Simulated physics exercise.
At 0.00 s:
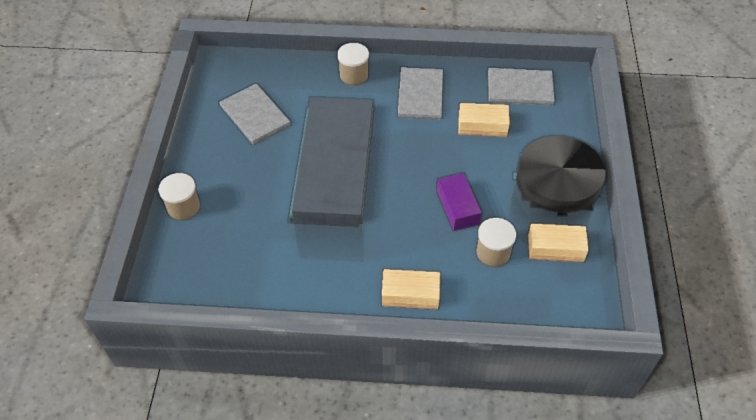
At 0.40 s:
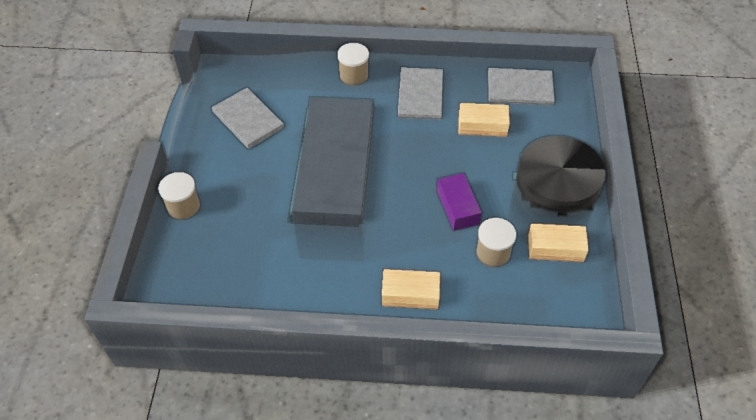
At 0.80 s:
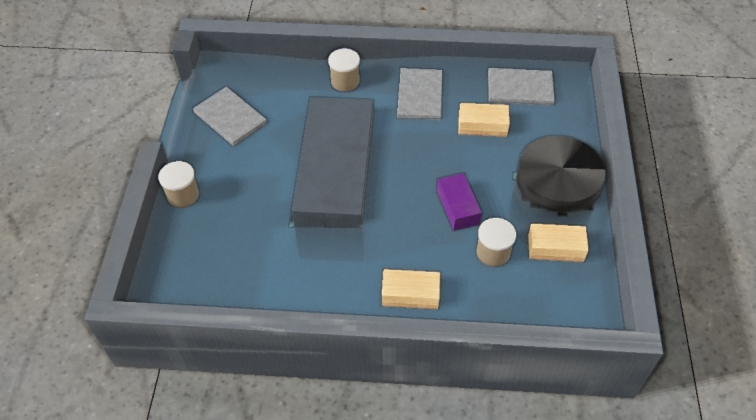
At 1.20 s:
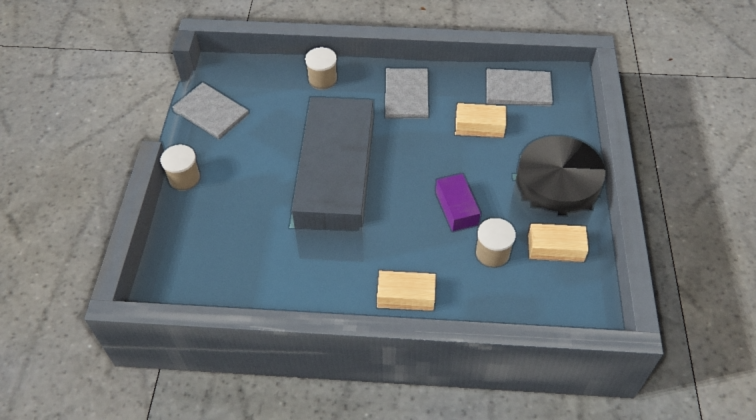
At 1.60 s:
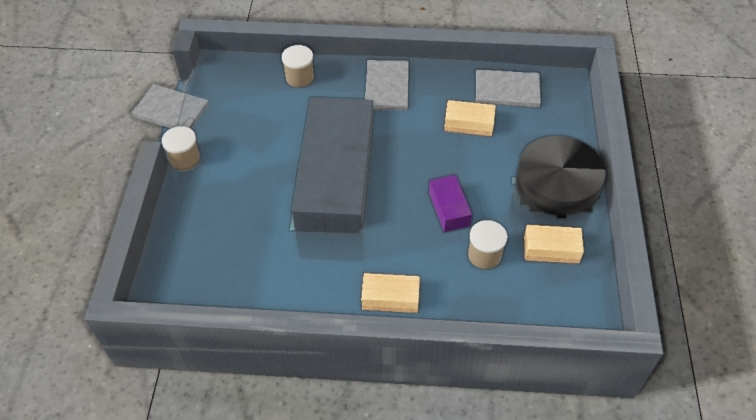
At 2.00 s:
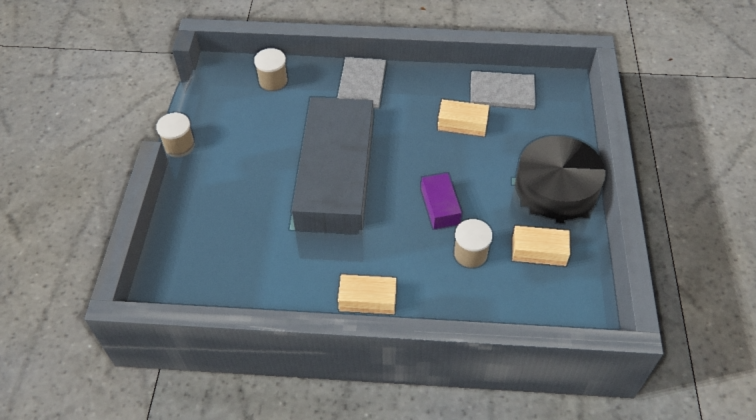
In a splash pool on a tiled floor, blocks and white-topped cylinders sit around a long dark slab when a gap opens in the left rim. The nearest grey tile slides left through the gap and out of sight, while the cylinders, pale wooden blocks and purple block drift leftward.
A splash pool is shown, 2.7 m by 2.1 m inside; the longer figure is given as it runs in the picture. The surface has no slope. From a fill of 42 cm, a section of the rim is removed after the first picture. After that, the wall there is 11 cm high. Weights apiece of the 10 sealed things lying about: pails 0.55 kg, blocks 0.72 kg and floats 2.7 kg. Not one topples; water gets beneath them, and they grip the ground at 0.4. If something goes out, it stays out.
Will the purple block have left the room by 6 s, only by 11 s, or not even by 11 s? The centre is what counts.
It gets out not by the later moment, maybe never.
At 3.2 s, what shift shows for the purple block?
Around 20 cm from the start by that time.
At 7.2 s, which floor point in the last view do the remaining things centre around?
The average lands around (402, 228).
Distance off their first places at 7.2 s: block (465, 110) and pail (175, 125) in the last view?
In order: 50 cm, then washed out.
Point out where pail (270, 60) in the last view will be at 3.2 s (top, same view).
Somewhere near (196, 71) in the last view.
After 3.2 s the purple block is near (431, 203), 0.2 m from its start, afloat; 2 of 10 are out; 8 afloat.
After 7.2 s the purple block is near (404, 218), 0.3 m from its start, afloat; 4 of 10 are out; 6 afloat.
After 12.0 s the purple block is near (385, 229), 0.4 m from its start, afloat; 4 of 10 are out; 6 afloat.
After 16.0 s the purple block is near (376, 244), 0.5 m from its start, afloat; 4 of 10 are out; 6 afloat.
